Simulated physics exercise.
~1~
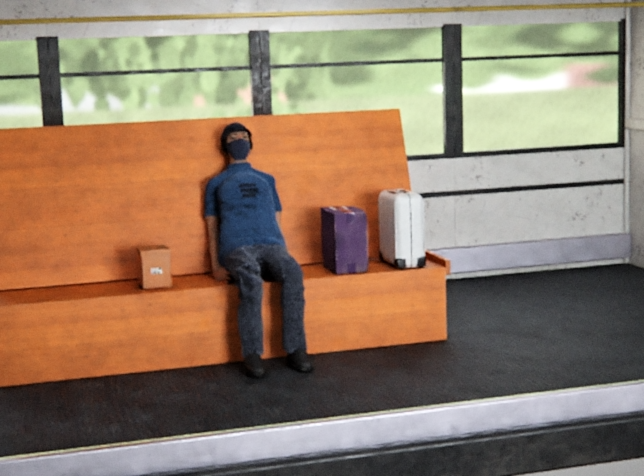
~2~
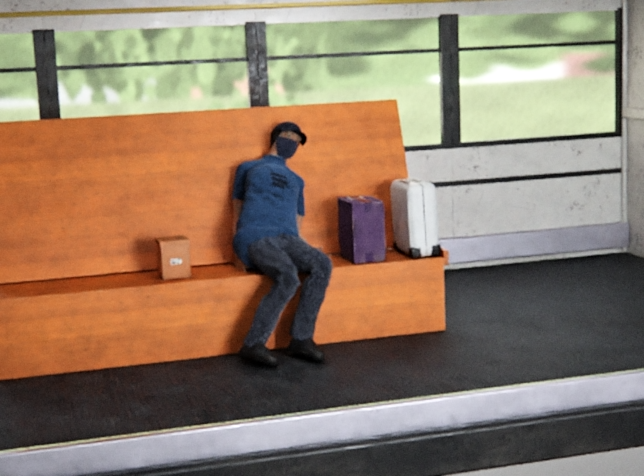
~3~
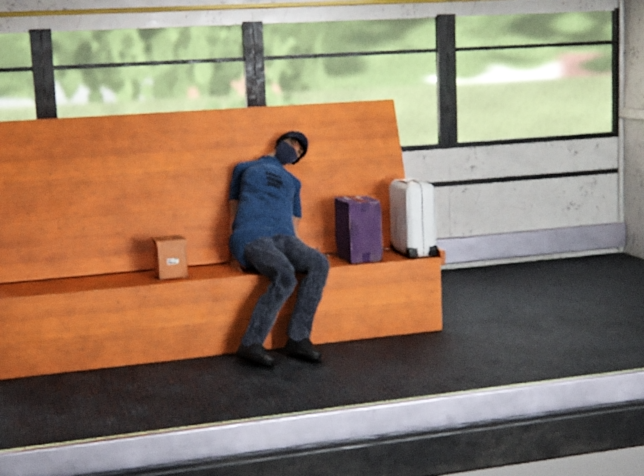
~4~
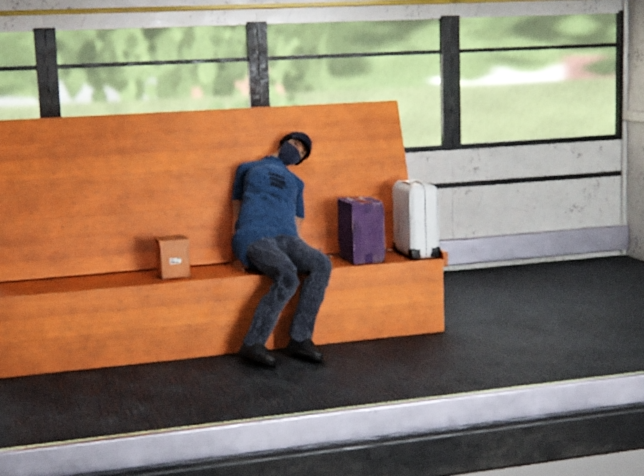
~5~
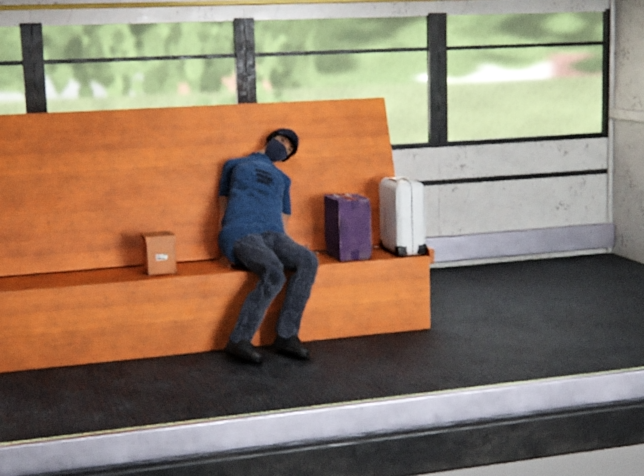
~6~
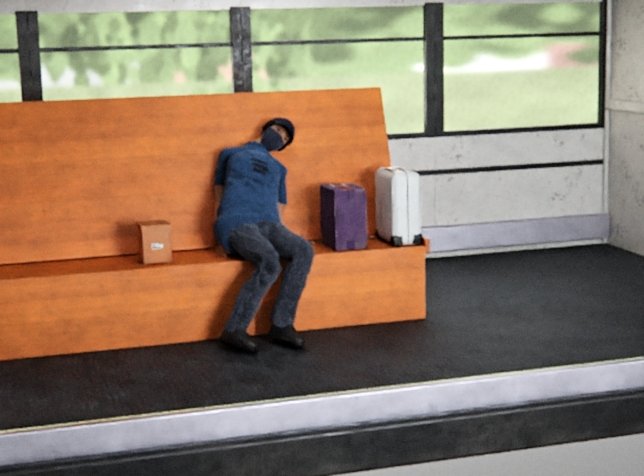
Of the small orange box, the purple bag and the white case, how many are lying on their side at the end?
None of them are lying on their side at the end. The orange box, the purple bag and the white case are all still standing upright on the bench.
A masked passenger in a blue shirt sat limply on a long orange bench, then slid a little right and slumped that way as the small orange box, purple bag and white case also shifted right; everything stayed on the seat, still upright.
